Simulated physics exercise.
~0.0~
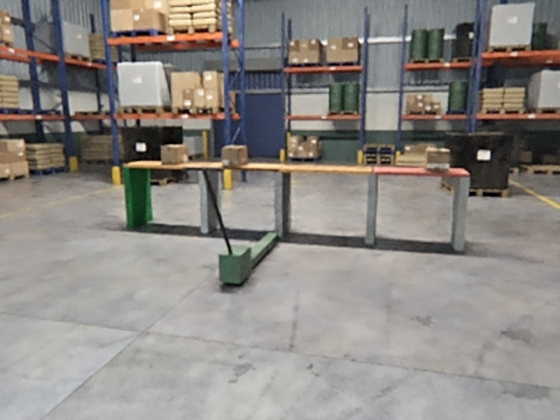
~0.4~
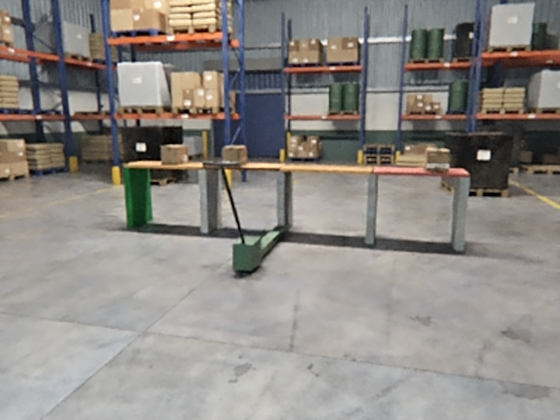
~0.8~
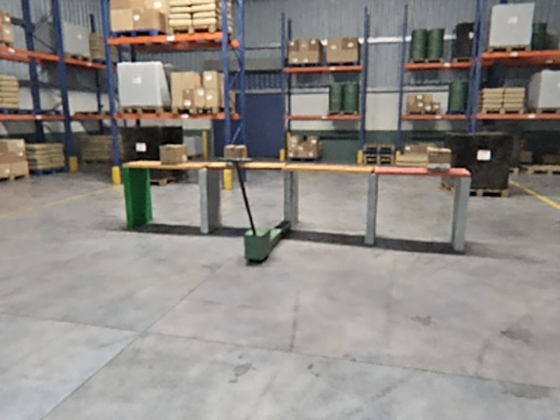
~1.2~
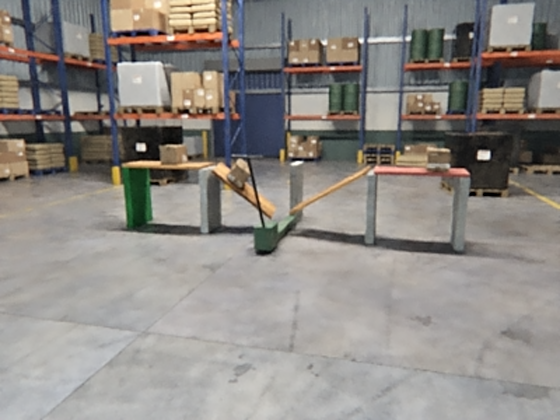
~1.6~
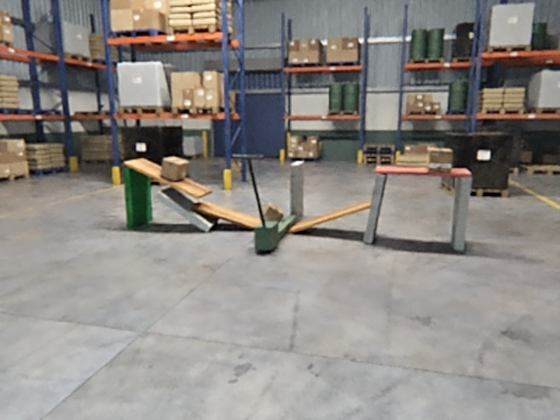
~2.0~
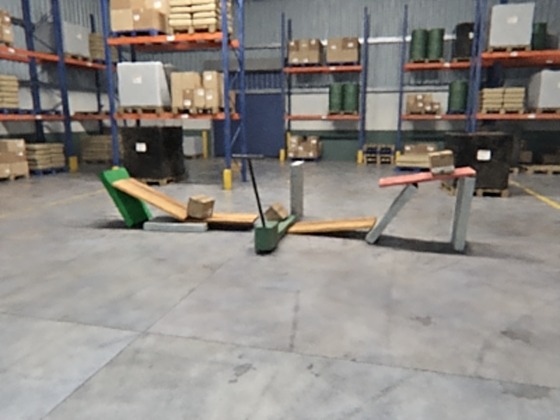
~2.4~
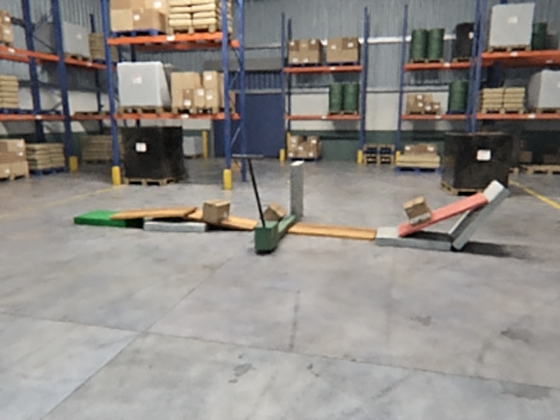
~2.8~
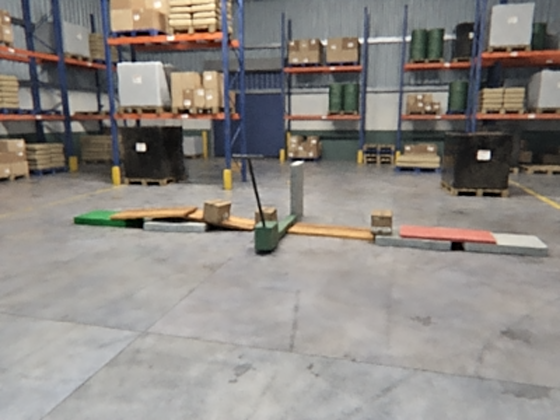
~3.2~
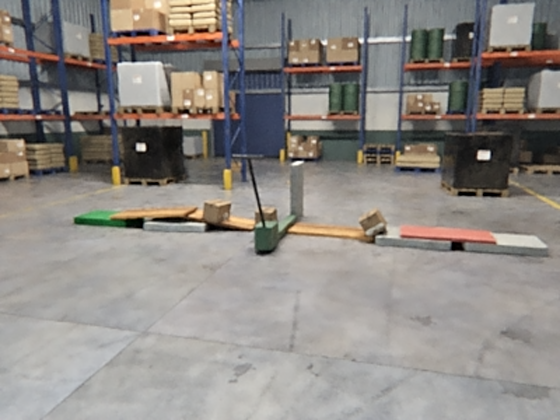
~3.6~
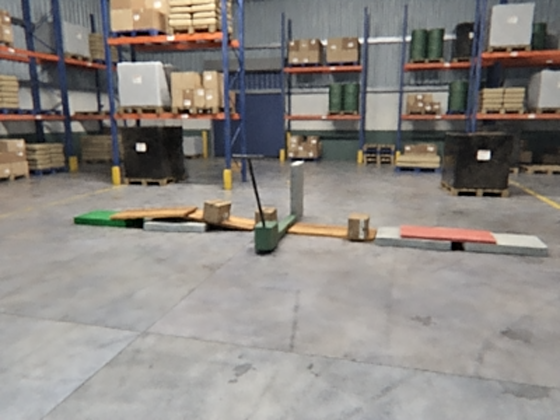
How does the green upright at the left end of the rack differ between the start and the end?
At the start the green upright stands on end under the boards. By the end it is lying on its side on the floor.
